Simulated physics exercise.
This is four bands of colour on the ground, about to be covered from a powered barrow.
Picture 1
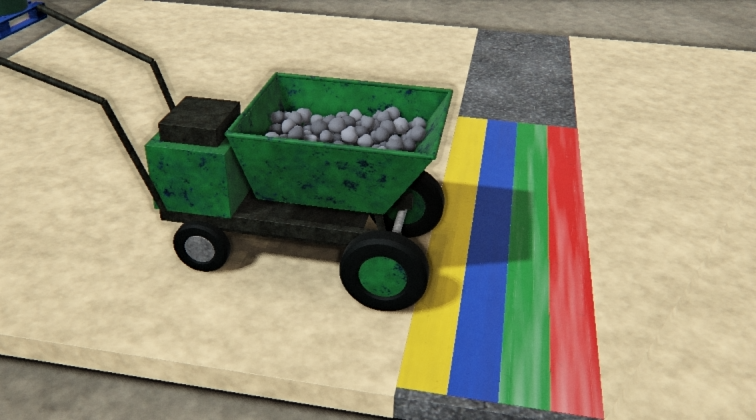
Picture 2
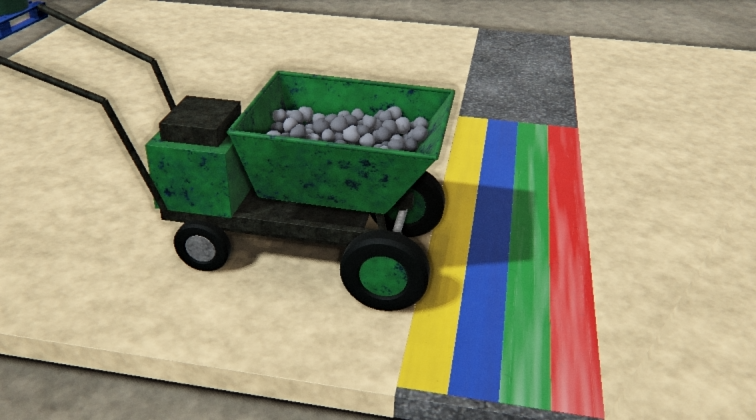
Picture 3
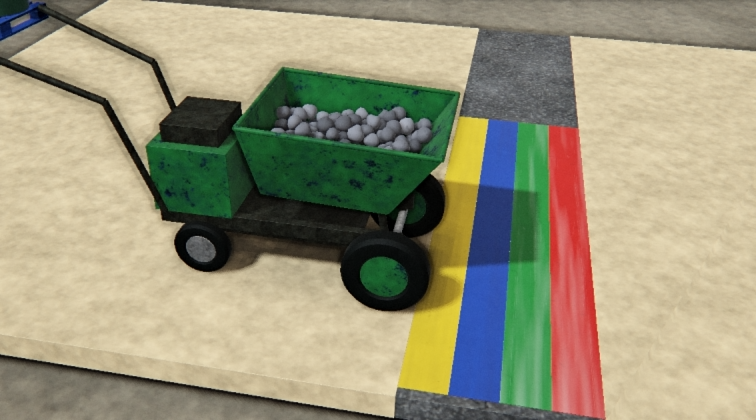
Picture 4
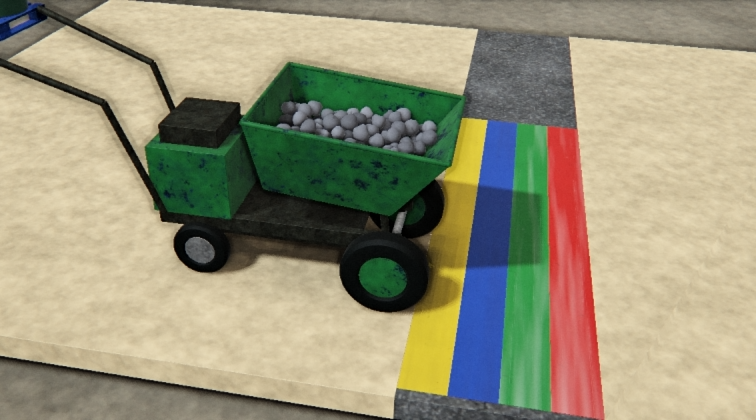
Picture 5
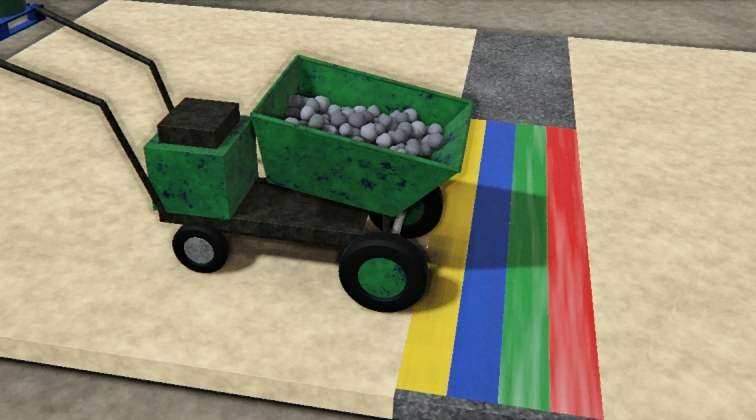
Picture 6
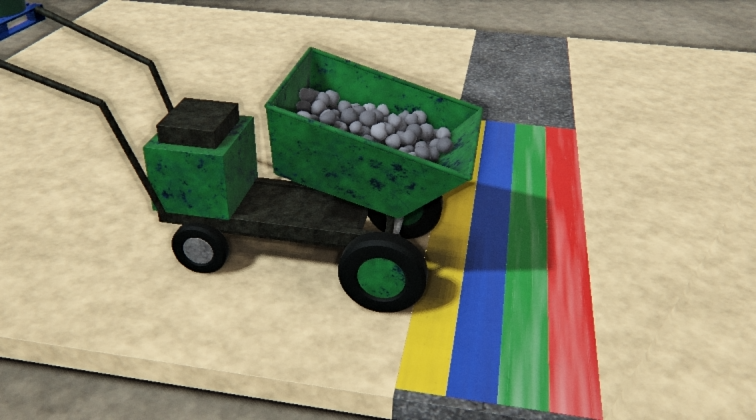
The green skip of a powered barrow, loaded with round grey cobbles, started out level and gradually tipped forward to the right, its lip beside yellow, blue, green and red strips on the ground.
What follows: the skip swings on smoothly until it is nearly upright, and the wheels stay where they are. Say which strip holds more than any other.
Most covered: The red band.
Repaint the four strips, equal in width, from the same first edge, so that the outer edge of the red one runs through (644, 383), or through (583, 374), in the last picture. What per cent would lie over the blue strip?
About 0 and 0 per cent.
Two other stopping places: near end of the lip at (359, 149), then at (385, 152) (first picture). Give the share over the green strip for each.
First some 30, then 30 per cent.
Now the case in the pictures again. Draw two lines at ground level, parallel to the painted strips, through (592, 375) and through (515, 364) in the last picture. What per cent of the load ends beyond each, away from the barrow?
About 30 and 80 per cent.
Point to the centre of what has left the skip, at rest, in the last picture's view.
Near (577, 288).
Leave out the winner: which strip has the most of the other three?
In second place: Green.
Shortly afterwards, skip tipped steeply; the whole lot in the skip.
Next, skip tipped right over; all but a few in the skip; only a few over the green strip; a little over the red strip.
Some moments later, skip tipped right over; near a third in the skip; a little over the green strip; near a third over the red strip; near a quarter off the paint.
In the end, skip tipped right over; near a quarter in the skip; none at all over the yellow strip; none at all over the blue strip; near a quarter over the green strip; near a third over the red strip; near a quarter off the paint.
